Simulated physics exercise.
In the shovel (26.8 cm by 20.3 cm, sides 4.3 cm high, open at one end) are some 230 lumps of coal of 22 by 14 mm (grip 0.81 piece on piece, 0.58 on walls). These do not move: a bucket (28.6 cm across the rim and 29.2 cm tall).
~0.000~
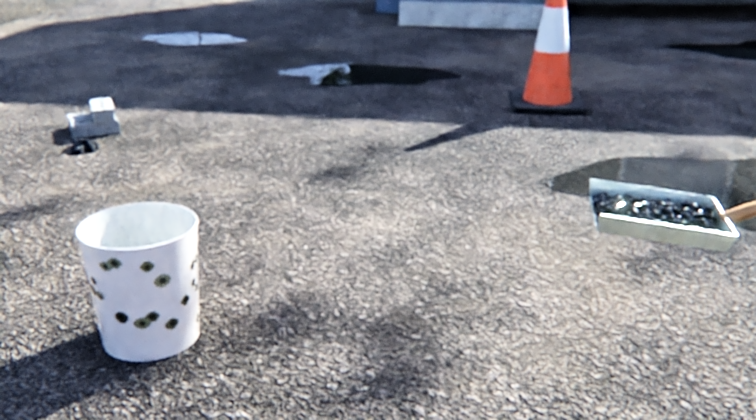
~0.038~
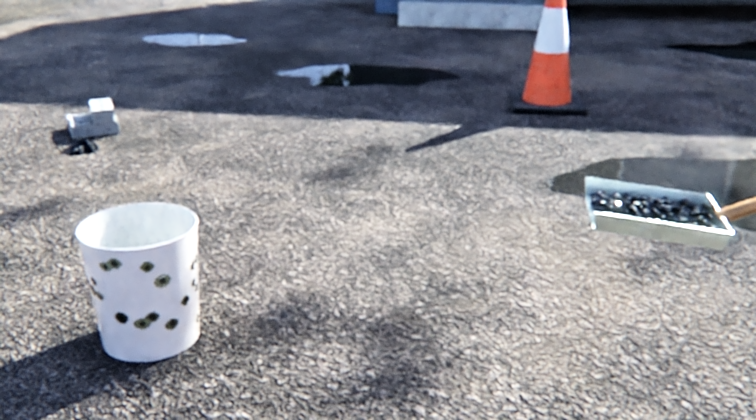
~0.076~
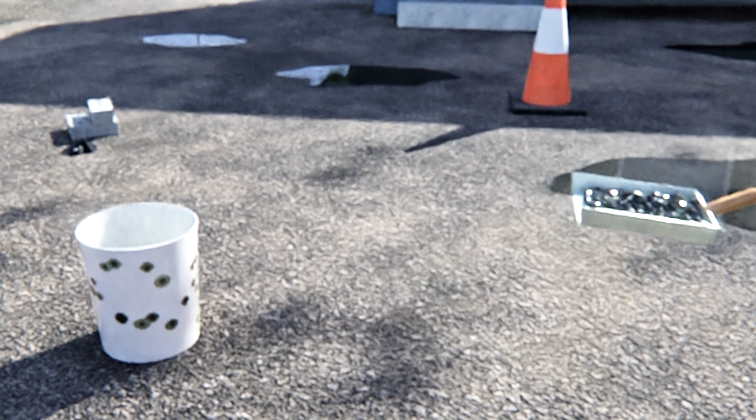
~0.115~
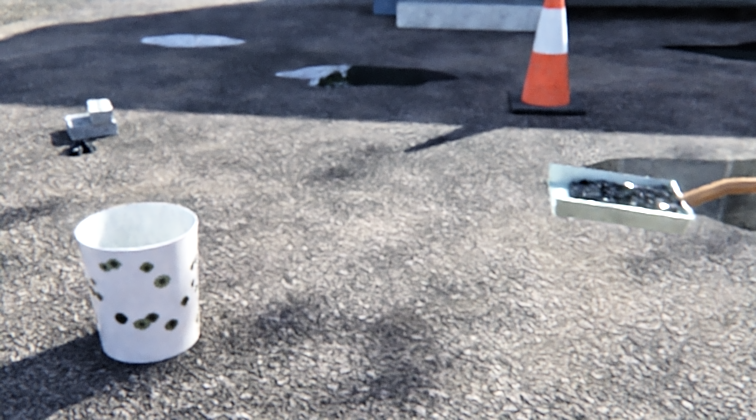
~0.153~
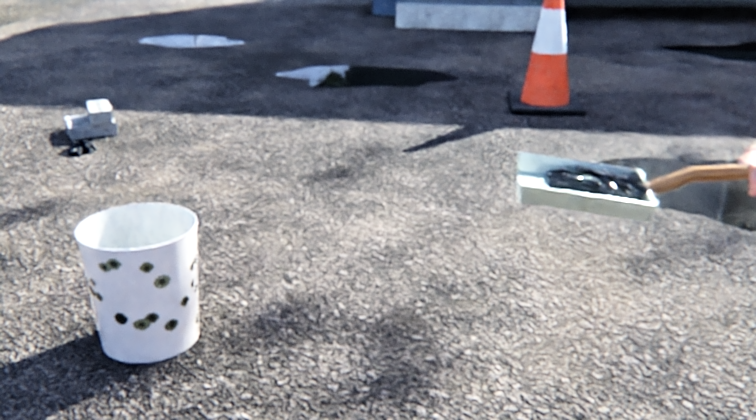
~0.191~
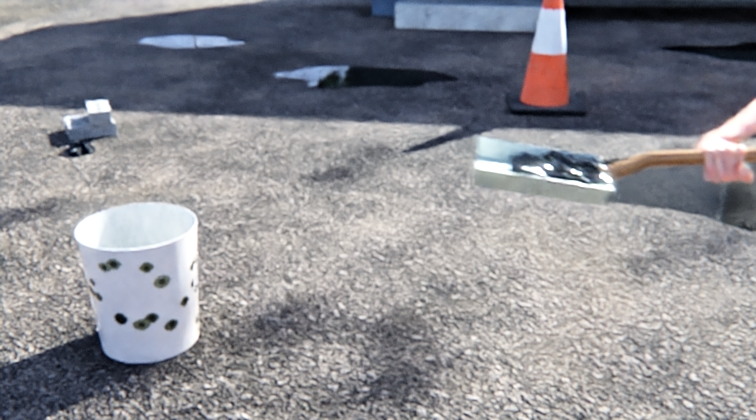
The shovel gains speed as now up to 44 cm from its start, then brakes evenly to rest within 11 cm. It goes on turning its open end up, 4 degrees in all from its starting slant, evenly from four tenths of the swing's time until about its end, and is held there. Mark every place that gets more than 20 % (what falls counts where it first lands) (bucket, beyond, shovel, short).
Bucket no, beyond yes, shovel no, short no.
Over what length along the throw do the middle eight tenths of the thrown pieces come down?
About 25 cm.
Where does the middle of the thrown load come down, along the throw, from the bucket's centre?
About 65 cm beyond it.
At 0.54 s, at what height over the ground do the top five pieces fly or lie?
Some 55 cm.
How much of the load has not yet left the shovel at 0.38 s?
Roughly 0 per cent.
After 0.30 s, tilt 8 degrees; shovel 95 %, in the air 5 %; middle of all pieces near (408, 128).
Then, at 0.38 s, tilt 9 degrees; in the air 100 %; middle of all pieces near (298, 115).
Then, at 0.46 s, tilt 9 degrees; in the air 100 %; middle of all pieces near (195, 127).
Then, at 0.54 s, tilt 9 degrees; in the air 100 %; middle of all pieces near (101, 164).
In the end, at 1.7 s, bucket 5 %, beyond 95 %, shovel 0 %, short 0 %.
